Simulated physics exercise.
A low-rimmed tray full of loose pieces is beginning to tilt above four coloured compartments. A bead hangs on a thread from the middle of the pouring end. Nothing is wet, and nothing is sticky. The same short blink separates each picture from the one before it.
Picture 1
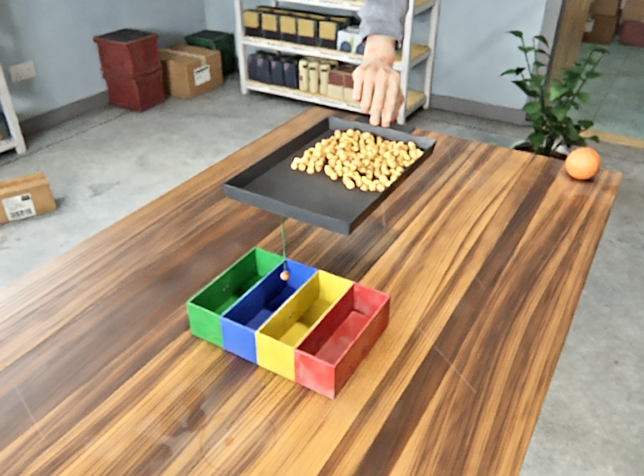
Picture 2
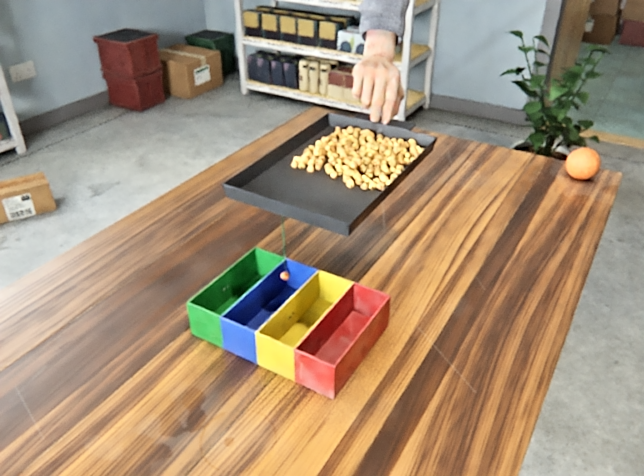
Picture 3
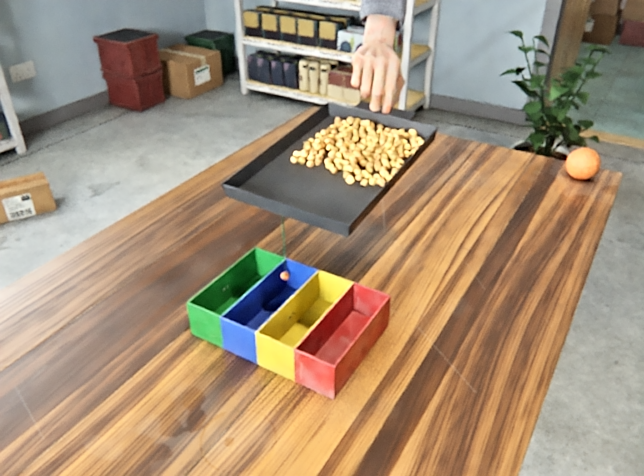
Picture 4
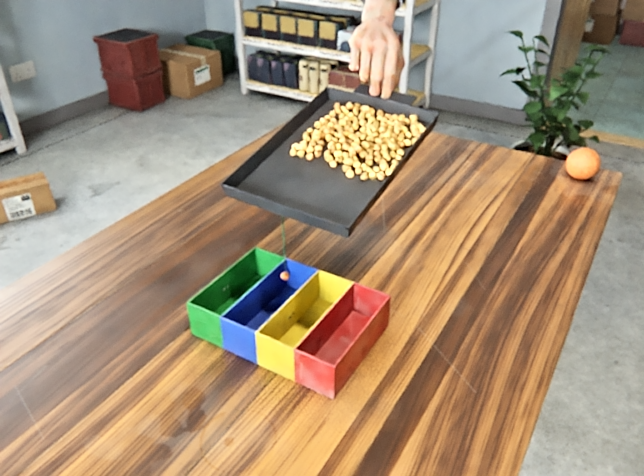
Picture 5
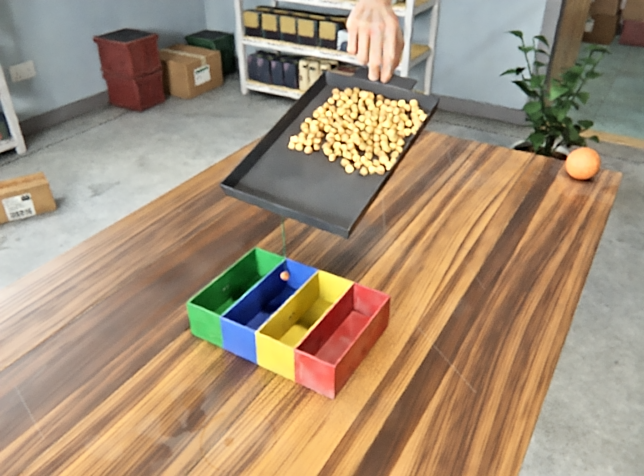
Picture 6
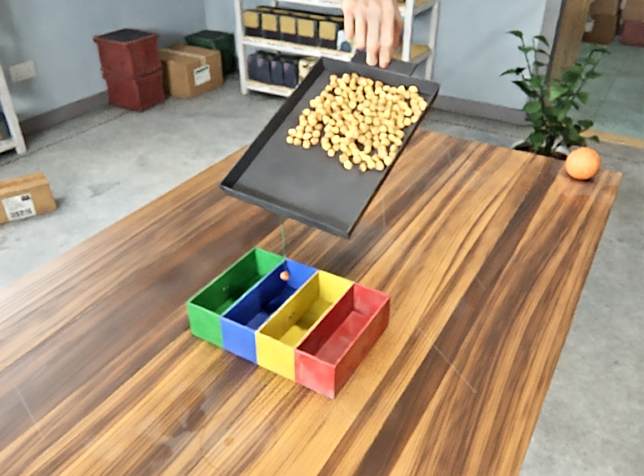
A hand at the far edge steadily raises the back of a black tray of tan, chickpea-like pieces, tilting it toward the near end, its right corner dipping slightly, while the camera stays still. Below hang a small bead and green, blue, yellow and red compartments, left to right, on a striped wooden table. The room, seen from above, has shelves, boxes, a plant and an orange ball.
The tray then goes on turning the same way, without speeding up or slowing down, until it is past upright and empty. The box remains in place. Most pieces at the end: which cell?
Yellow.
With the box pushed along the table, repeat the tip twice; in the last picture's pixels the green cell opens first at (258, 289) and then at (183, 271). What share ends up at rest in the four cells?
80 %, 50 %.
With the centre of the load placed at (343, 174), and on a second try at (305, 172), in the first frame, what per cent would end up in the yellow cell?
Try 1: 40 %; try 2: 30 %.
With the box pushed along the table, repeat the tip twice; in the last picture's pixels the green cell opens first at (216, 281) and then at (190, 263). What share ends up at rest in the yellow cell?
First placement: 40 per cent; second placement: 10 per cent.
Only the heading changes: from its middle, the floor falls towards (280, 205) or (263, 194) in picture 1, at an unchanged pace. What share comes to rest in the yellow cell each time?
Shares: 10 %, then 0 %.
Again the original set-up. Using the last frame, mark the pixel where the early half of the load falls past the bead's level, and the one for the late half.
Early-half point (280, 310); late-half point (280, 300).
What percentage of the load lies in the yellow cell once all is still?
Roughly 40 in every hundred pieces, I'd say.
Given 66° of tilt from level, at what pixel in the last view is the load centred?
Roughly at (305, 201).
Shortly afterwards, tray tipped steeply; all but a few on the tray; a little falling or outside the box.
Next, tray tipped past a quarter turn; near two thirds on the tray; a little in the yellow cell; a little in the red cell; only a few in the blue cell; only a few in the green cell; near a quarter falling or outside the box.
Some moments later, tray tipped past a quarter turn; near a third in the yellow cell; near a quarter in the red cell; near a quarter in the blue cell; a little in the green cell; a little falling or outside the box.
In the end, tray tipped past a quarter turn; near a third in the yellow cell; near a quarter in the red cell; near a quarter in the blue cell; a little in the green cell; a little outside the box.
